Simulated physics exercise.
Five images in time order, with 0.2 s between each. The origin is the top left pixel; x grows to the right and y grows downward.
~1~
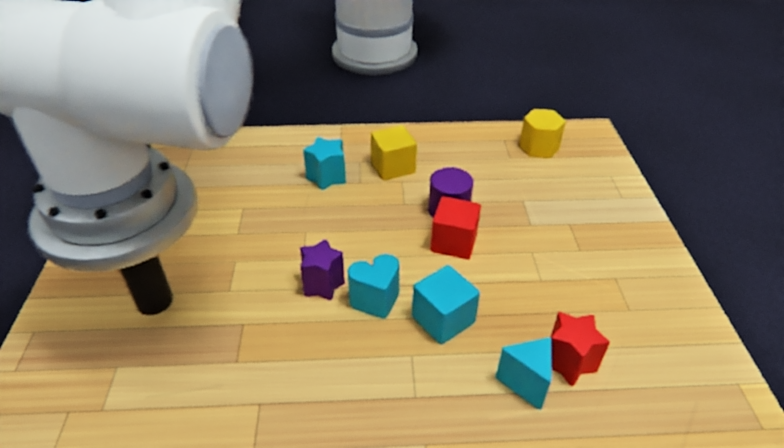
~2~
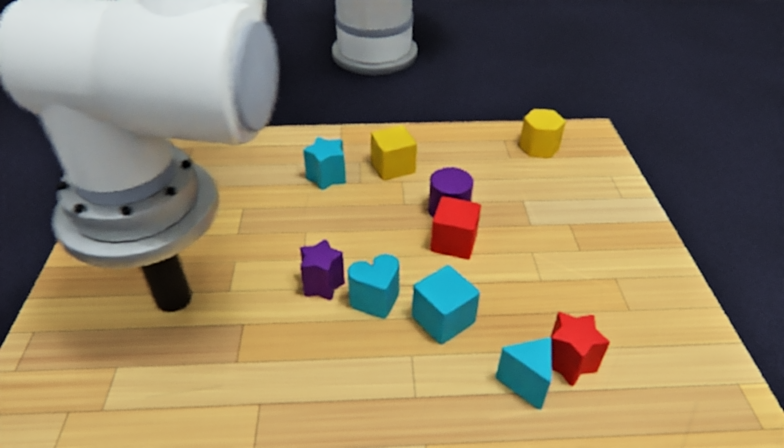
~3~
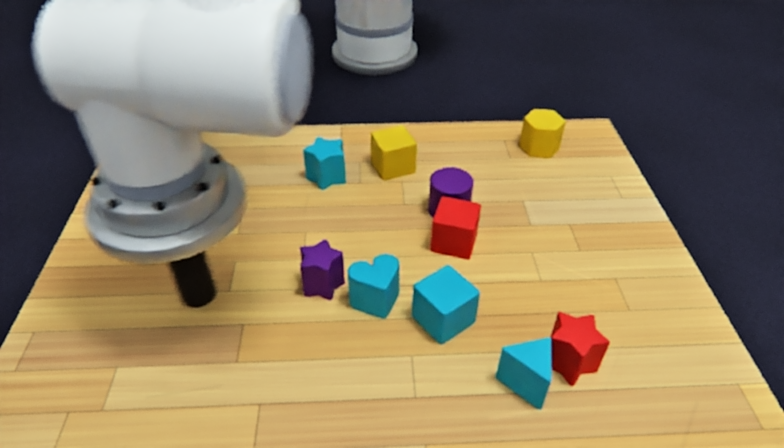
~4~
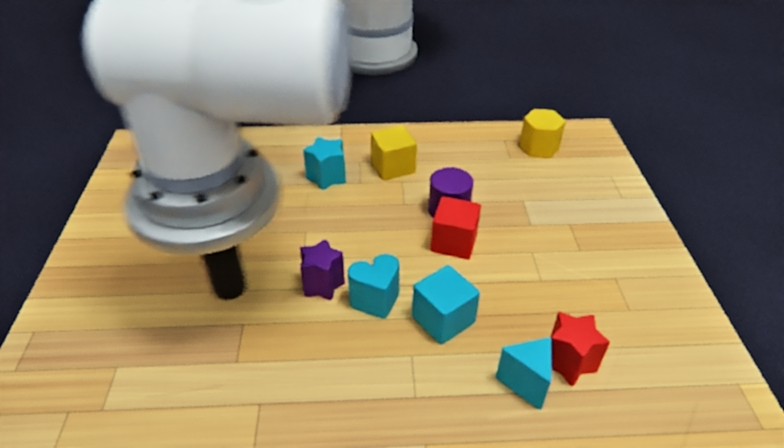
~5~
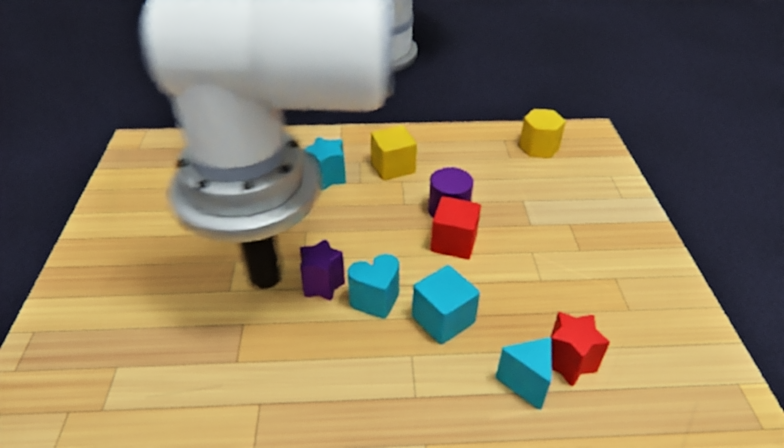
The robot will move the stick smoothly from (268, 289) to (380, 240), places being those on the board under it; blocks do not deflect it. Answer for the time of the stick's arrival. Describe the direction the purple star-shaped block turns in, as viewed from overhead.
Clockwise rotation.
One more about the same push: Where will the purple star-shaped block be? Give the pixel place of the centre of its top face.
The point I'd pick in the picture is (346, 251).
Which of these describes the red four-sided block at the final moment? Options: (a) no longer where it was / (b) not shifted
b
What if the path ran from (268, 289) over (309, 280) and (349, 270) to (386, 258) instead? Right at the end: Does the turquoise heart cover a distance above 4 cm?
No, that is not what happens.
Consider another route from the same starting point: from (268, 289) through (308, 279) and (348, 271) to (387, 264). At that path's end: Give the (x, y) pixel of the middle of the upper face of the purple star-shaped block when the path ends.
The middle of its upper face should be somewhere near (395, 256).
What follows on the original path. One third of the way, stick at (307, 260); purple star-shaped block at (332, 253), turned 40° clockwise.
Two thirds of the way, stick at (346, 243); purple star-shaped block at (346, 251), turned 75° clockwise; turquoise heart at (379, 272).
At the end, stick at (380, 228); purple star-shaped block at (346, 251), turned 75° clockwise; turquoise heart at (379, 272); red four-sided block unmoved.
